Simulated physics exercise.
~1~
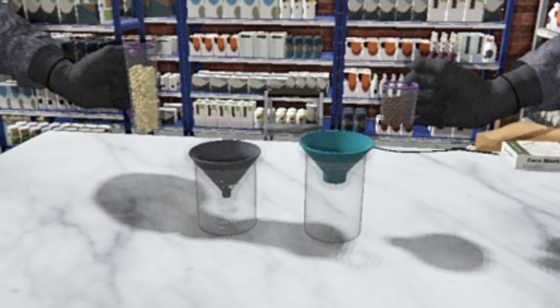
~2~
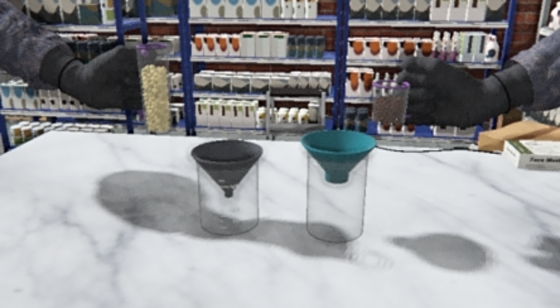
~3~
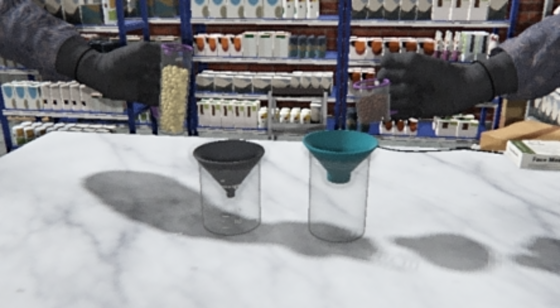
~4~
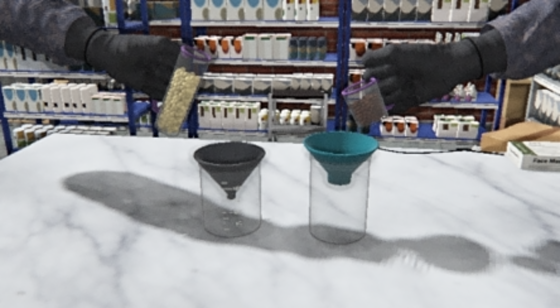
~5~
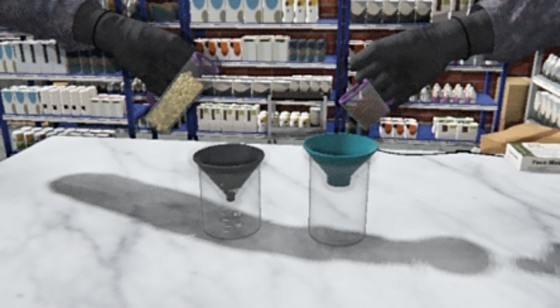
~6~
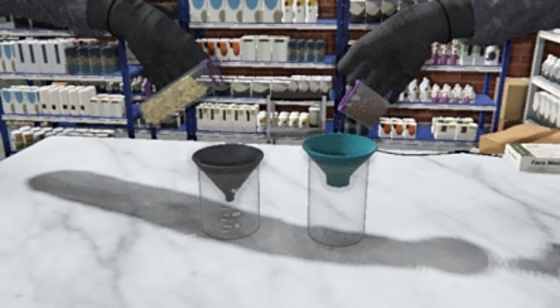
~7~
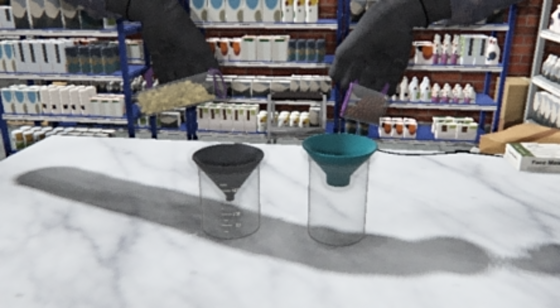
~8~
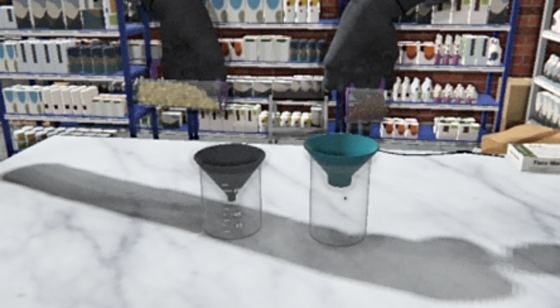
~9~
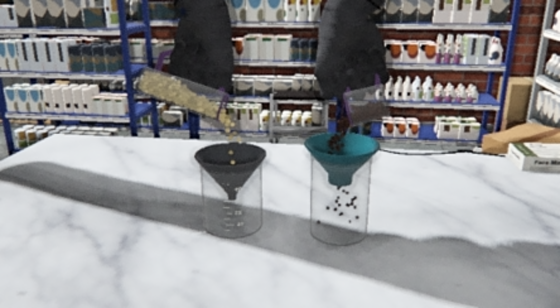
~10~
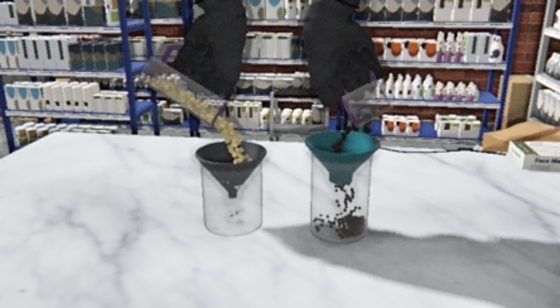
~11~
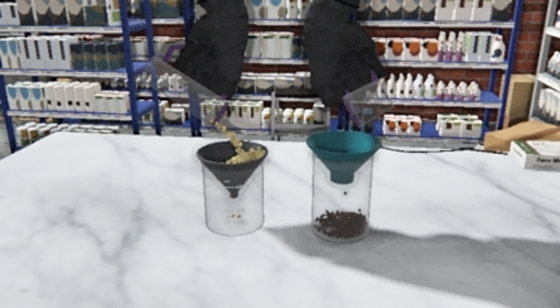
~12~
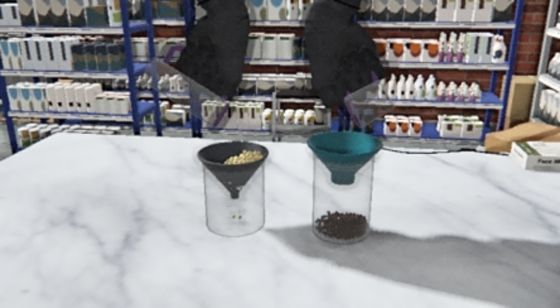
Two black-gloved hands, seen from the front by a slightly swaying camera, hold clear containers above a white marbled counter, with stocked shop shelves behind. The left container holds pale yellowish bits and the right one dark bits, while below stand two clear jars, the left topped with a dark grey funnel and the right with a teal one. The hands move inward and tip the containers. Dark bits start falling through the teal funnel first, then pale ones tumble into the grey funnel. Finally both containers are upturned, the dark pieces lie in the right jar, and nearly all the pale ones stay jammed in their funnel.
